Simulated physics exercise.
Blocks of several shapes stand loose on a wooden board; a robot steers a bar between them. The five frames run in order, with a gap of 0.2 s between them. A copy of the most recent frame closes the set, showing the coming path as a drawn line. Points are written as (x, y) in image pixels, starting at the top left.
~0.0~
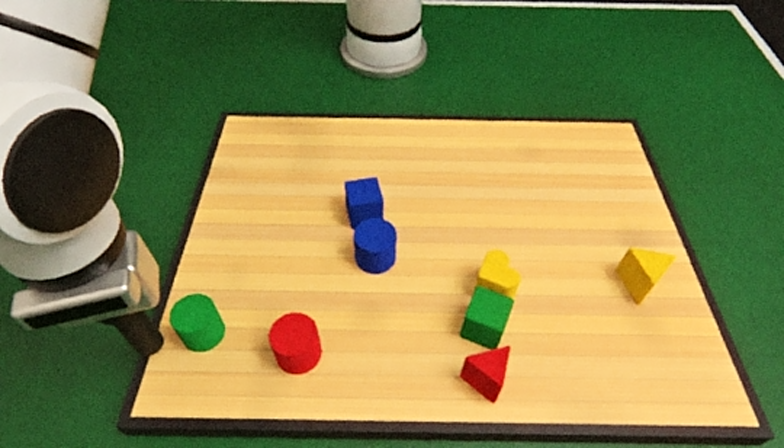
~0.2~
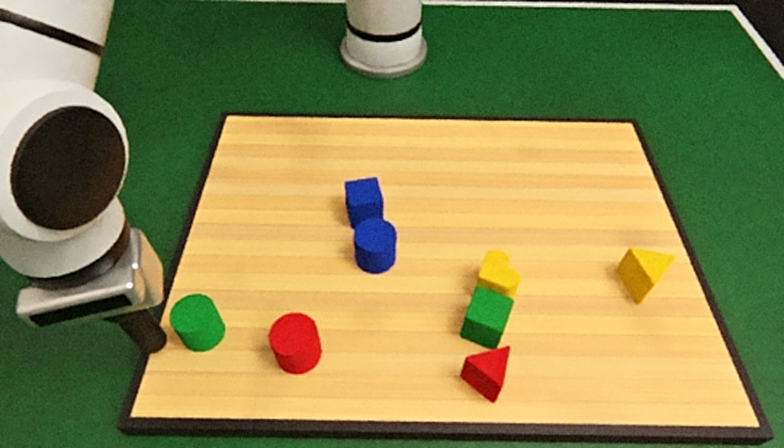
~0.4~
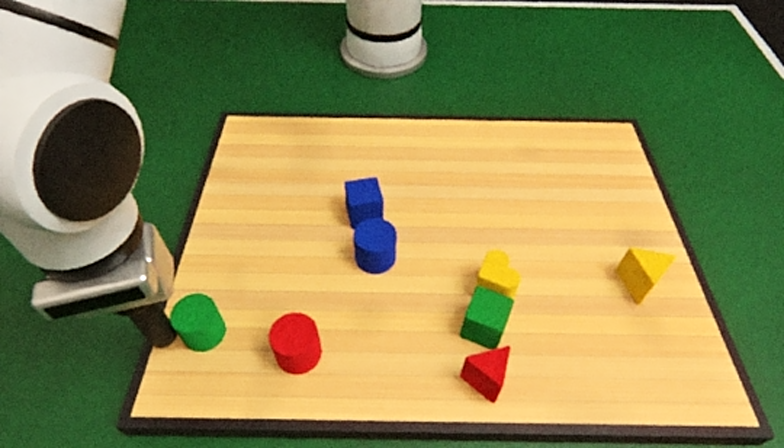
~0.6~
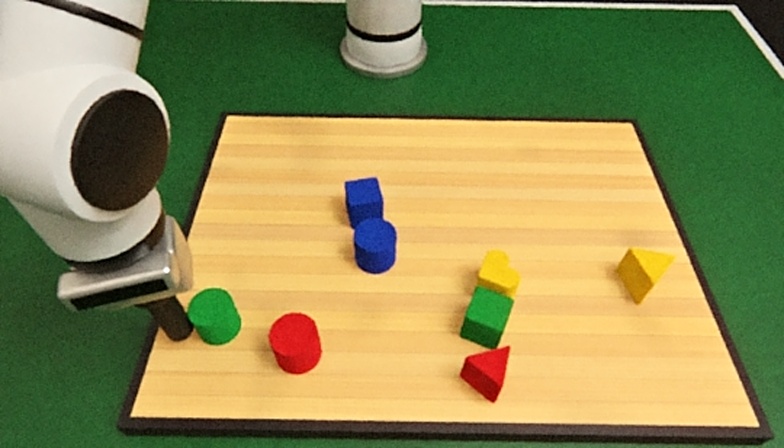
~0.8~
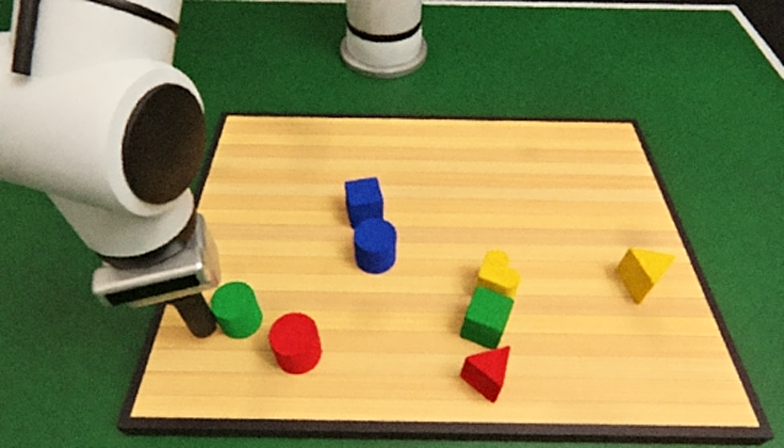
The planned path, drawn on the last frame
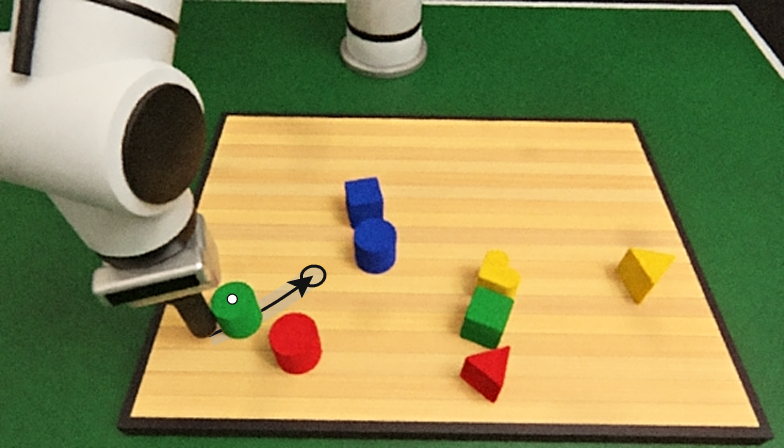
A robot arm moves its bar to the green cylinder and pushes it slightly right.
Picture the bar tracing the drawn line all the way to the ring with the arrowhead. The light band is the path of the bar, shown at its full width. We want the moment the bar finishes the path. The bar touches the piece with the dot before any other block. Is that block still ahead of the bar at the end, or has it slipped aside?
I think the bar keeps pushing the piece with the dot along right to the end.
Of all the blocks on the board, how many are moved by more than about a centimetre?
I foresee one block being moved.
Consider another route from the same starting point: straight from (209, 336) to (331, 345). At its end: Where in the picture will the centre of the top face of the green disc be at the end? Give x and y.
It will likely be found at (269, 288).
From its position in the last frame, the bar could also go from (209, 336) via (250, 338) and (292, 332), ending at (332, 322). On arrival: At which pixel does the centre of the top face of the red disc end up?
Expect it around (318, 339).
Path on the board, from (209, 336) by way of (266, 308) to (313, 276); the dot is on the green disc.
The first path, step by step. One third of the way, bar at (245, 309); green disc at (273, 281).
Two thirds of the way, bar at (281, 289); green disc at (310, 263).
At the end, bar at (312, 267); green disc at (342, 249); red disc in place; blue disc at (380, 233).
